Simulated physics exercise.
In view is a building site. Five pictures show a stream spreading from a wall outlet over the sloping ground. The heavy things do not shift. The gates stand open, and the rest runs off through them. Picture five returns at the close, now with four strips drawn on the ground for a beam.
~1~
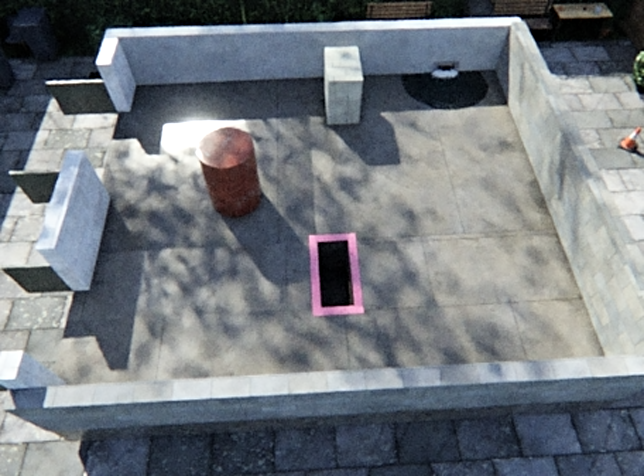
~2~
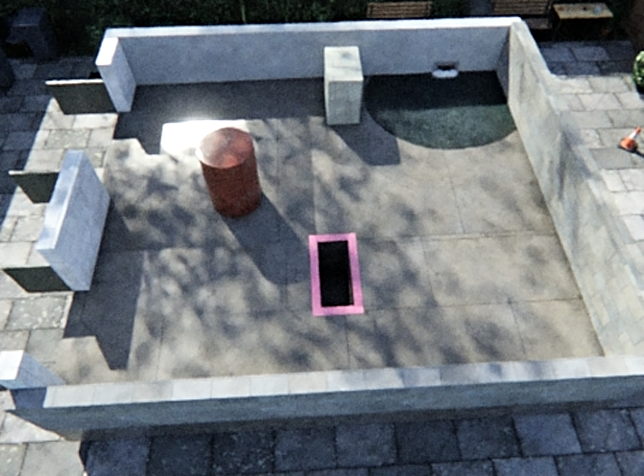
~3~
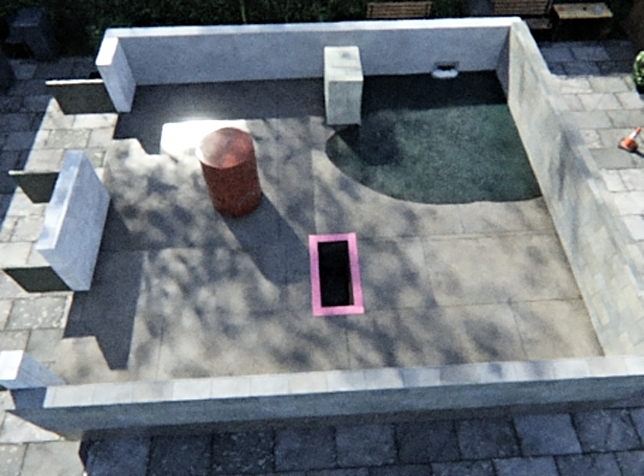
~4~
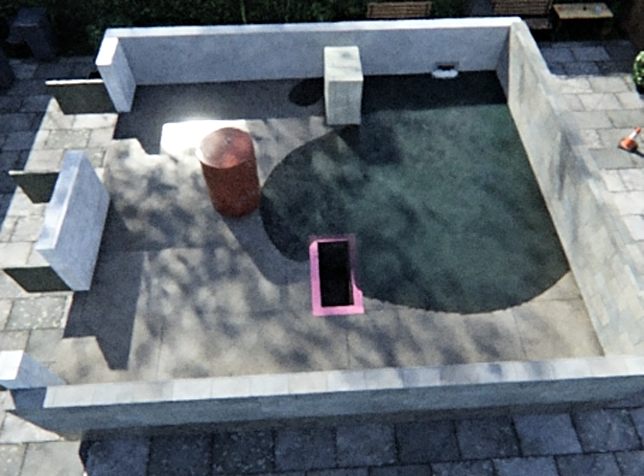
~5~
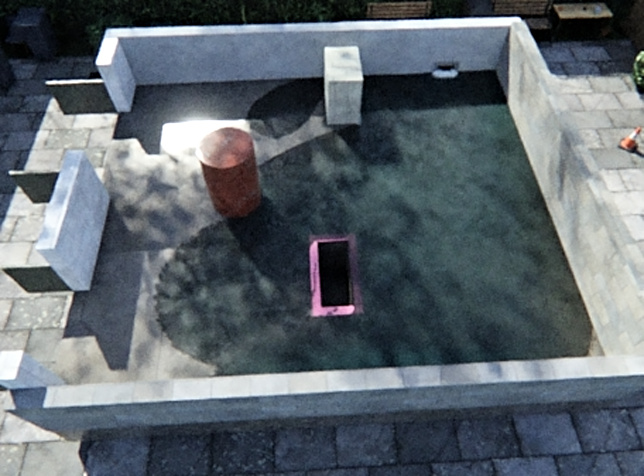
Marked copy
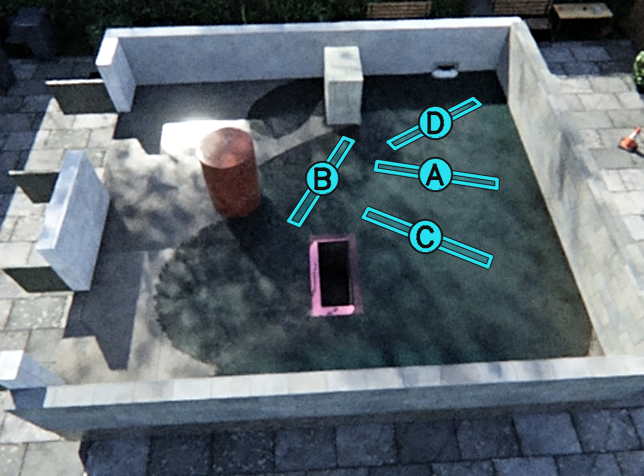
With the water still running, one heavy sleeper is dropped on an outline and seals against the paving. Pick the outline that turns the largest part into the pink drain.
B works best here.
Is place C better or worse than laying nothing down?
Worse.
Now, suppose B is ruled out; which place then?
That is place D.
On the marked copy, A from (376, 165) to (496, 183); B from (293, 223) to (348, 139); C from (365, 212) to (489, 261); D from (391, 145) to (476, 101).
If A is chosen, about 8 % of the stream runs into the pink drain, about 91 % out by the gates.
If B is chosen, about 36 % of the stream runs into the pink drain, about 63 % out by the gates.
If C is chosen, about 10 % of the stream runs into the pink drain, about 89 % out by the gates.
If D is chosen, about 24 % of the stream runs into the pink drain, about 76 % out by the gates.
